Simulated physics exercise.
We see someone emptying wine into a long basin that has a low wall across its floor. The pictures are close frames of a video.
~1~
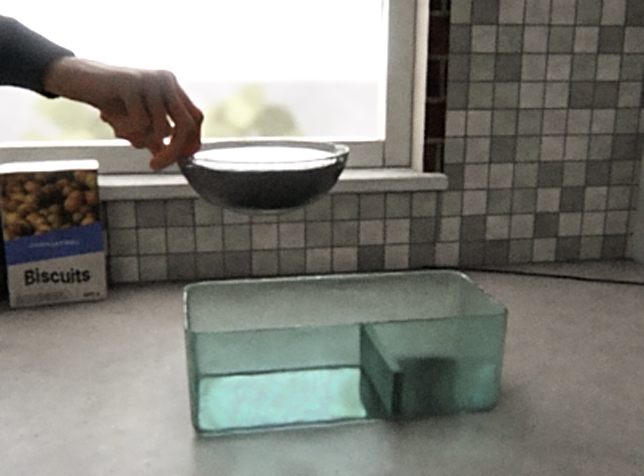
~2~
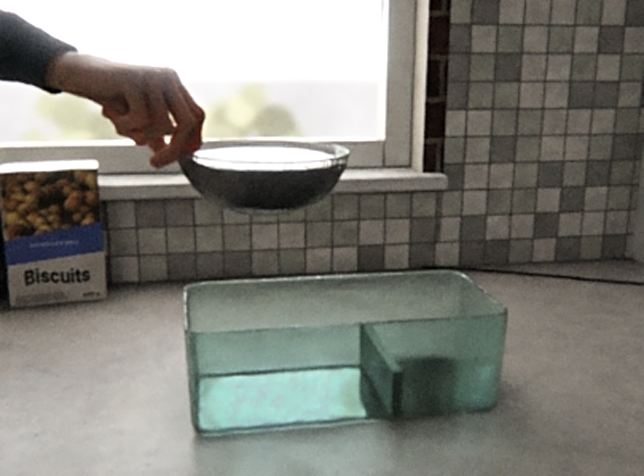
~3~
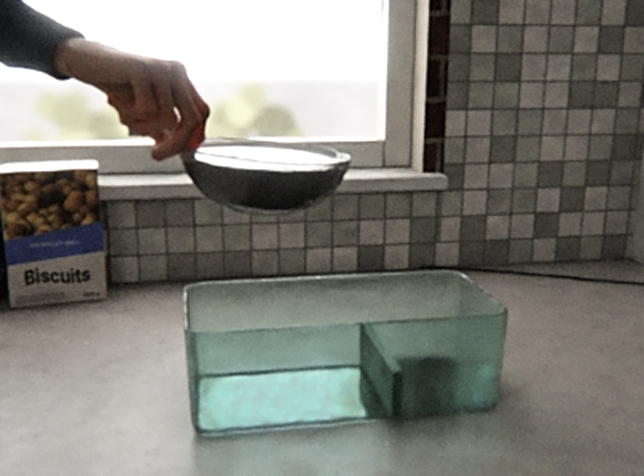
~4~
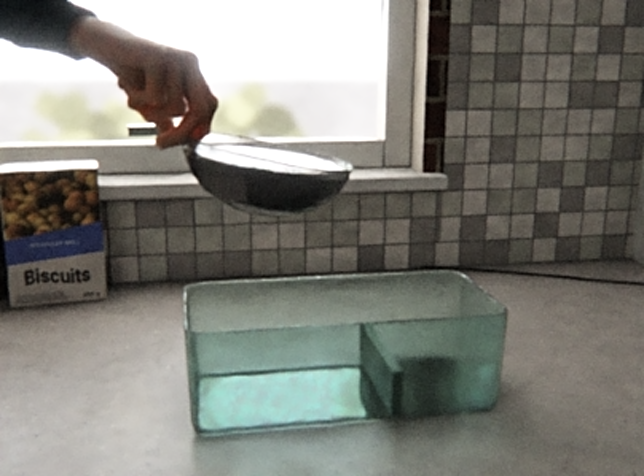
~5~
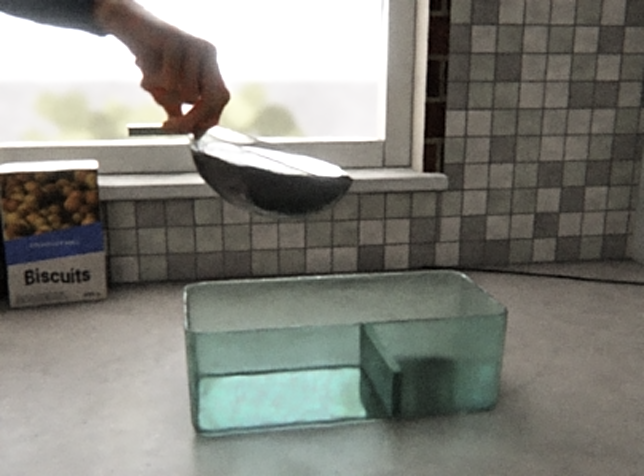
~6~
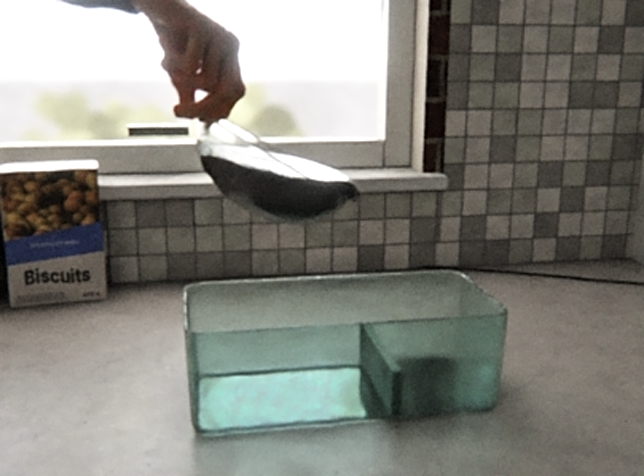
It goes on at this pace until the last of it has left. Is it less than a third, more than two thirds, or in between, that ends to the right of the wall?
In the end from a third to two thirds is right of the wall.
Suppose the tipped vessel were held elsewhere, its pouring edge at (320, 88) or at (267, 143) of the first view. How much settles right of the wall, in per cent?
Roughly 40 per cent, and 10 per cent.
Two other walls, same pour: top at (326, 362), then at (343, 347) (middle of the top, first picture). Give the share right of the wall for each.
In turn 70 and 75 in a hundred.
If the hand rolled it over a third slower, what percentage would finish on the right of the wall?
It comes to 60 per cent or so.
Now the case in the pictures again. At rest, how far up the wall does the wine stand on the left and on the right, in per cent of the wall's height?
The left part 20 per cent, the right part 50.
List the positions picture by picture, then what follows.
The first frame shows tilt 0°; pouring edge (346, 150); surface from (180, 161) to (341, 157); the long basin's rim runs from (185, 309) to (483, 292); the wall's top is at (379, 345).
The second frame shows tilt 1°; pouring edge (346, 152); surface from (181, 159) to (341, 159).
The third frame shows tilt 6°; pouring edge (348, 158); surface from (183, 156) to (342, 162).
The fourth frame shows tilt 12°; pouring edge (349, 168); surface from (188, 151) to (344, 167).
The fifth frame shows tilt 21°; pouring edge (349, 181); surface from (193, 148) to (349, 173); 1 per cent is over the edge.
The sixth frame shows tilt 31°; pouring edge (347, 196); surface from (200, 150) to (328, 175); 7 per cent is over the edge.
A moment on, the tilt is 88° and 6 per cent is still to pour, 11 is left of the wall and 42 right of it.
Next, the tilt is 93° and 0 per cent is still to pour, 36 is left of the wall and 41 right of it.
Then the tilt is 93° and 1 per cent is still to pour, 39 is left of the wall and 46 right of it.
Later the tilt is 93° and 0 per cent is still to pour, 45 is left of the wall and 51 right of it.
At rest 45 per cent lies left of the wall, 51 right of it and 4 outside.
